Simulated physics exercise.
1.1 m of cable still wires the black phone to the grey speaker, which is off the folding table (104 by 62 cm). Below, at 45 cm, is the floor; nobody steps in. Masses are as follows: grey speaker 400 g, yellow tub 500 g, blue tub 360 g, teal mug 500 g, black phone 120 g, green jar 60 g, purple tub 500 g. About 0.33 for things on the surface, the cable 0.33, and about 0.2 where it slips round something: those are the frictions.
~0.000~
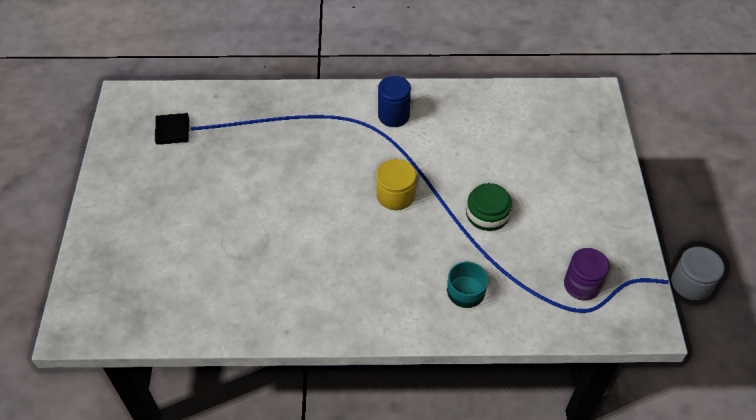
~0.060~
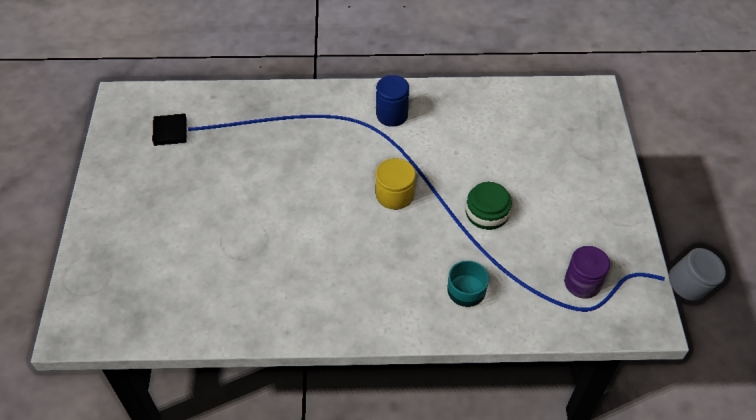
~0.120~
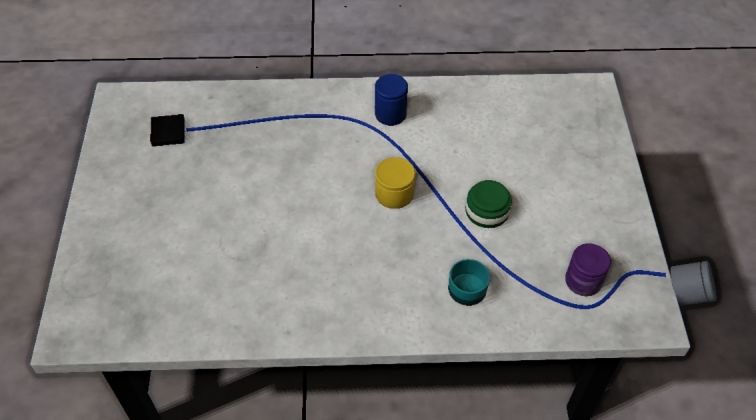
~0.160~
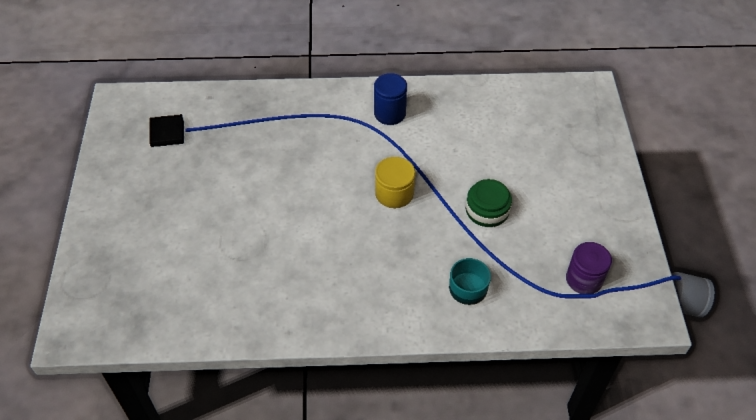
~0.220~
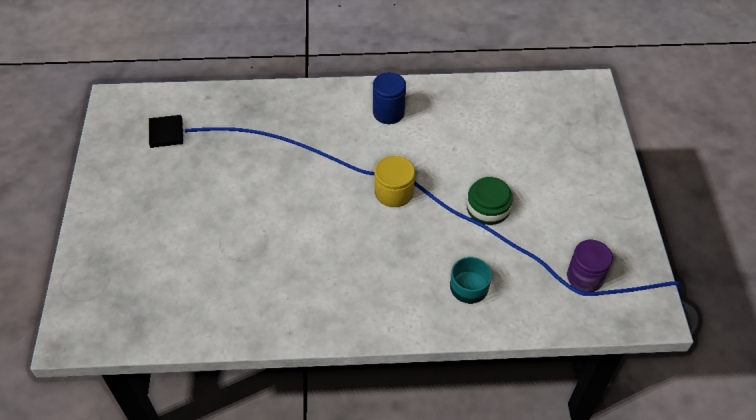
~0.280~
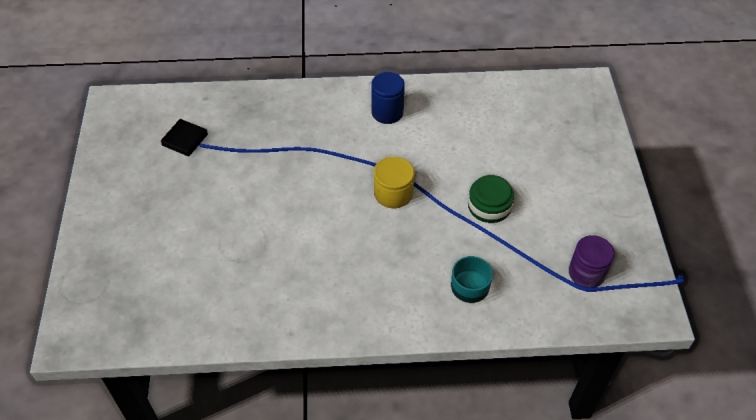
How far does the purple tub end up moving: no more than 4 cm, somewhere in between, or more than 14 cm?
The purple tub moves no more than 4 cm.
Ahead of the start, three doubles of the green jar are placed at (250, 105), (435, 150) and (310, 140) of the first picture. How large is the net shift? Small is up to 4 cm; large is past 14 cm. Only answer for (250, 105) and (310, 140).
In order they come out low and high.
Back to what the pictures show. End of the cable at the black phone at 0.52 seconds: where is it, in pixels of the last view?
(347, 178), roughly.
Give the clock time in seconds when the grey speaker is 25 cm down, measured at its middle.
The clock reads 0.36 s at that moment.
At 0.5 s, the cable's tail end at (347, 178); purple tub 1 cm off its start, black phone 33 cm off its start, grey speaker over the edge.
At 0.7 s, the cable's tail end at (382, 161); purple tub 1 cm off its start, black phone 38 cm off its start, grey speaker over the edge.
At 1.0 s, the cable's tail end at (382, 161); purple tub 1 cm off its start at (597, 247), black phone 38 cm off its start at (363, 158), grey speaker over the edge.
At 1.2 s, the cable's tail end at (382, 161); purple tub 1 cm off its start, black phone 38 cm off its start, grey speaker over the edge.
At 2.4 s, the cable's tail end at (382, 161); purple tub 1 cm off its start at (597, 247), black phone 38 cm off its start at (363, 158), grey speaker over the edge.
